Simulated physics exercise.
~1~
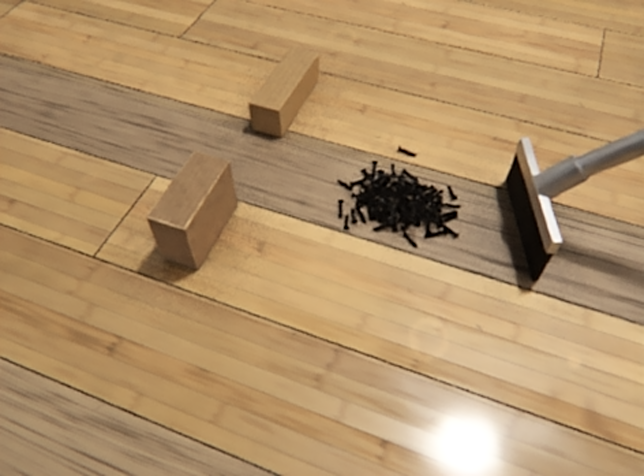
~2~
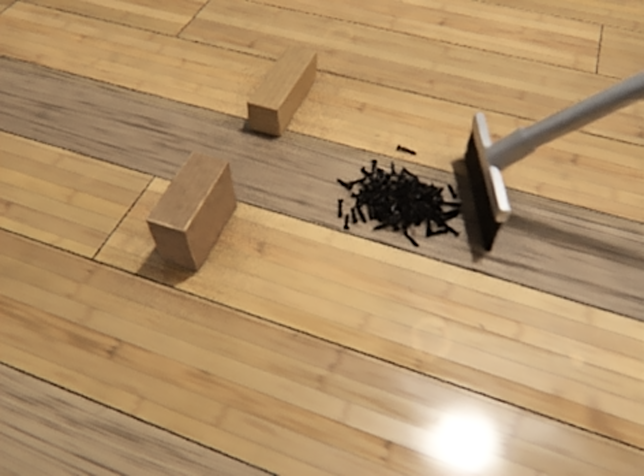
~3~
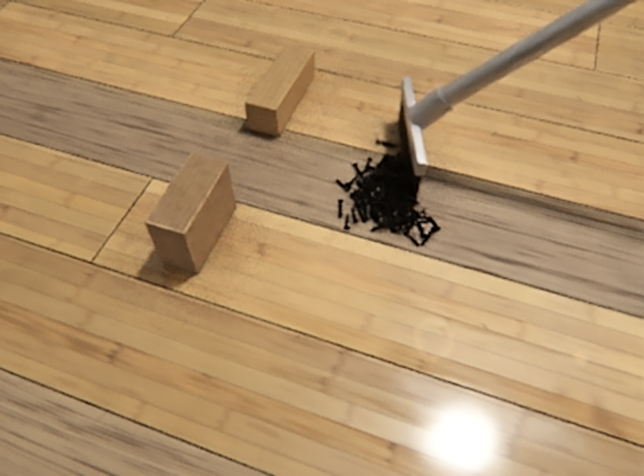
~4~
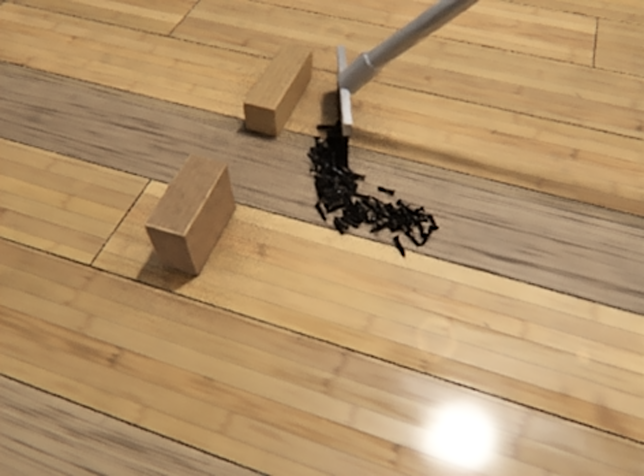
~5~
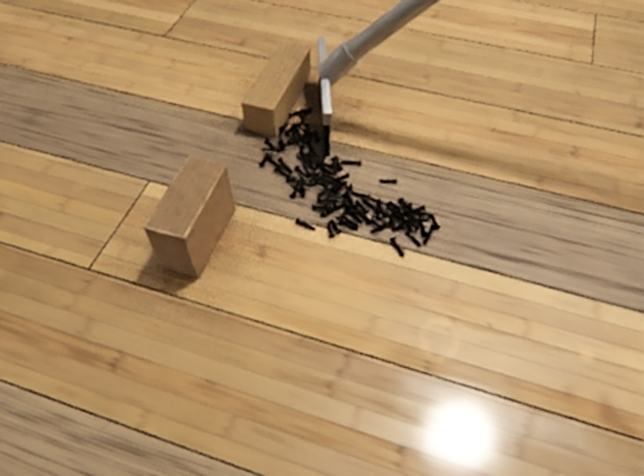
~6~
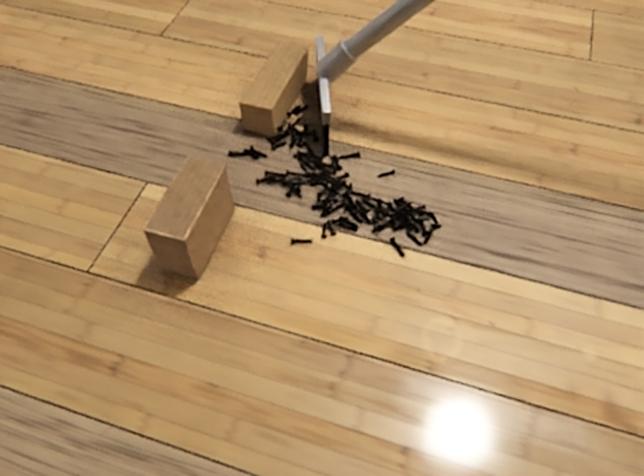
The clip shows a squeegee on a wooden floor sweeping left and away into a pile of small black screws, spreading them into a slanting trail toward two fixed wooden blocks. It halts beside the far block, with nearly all the screws still short of the gap.
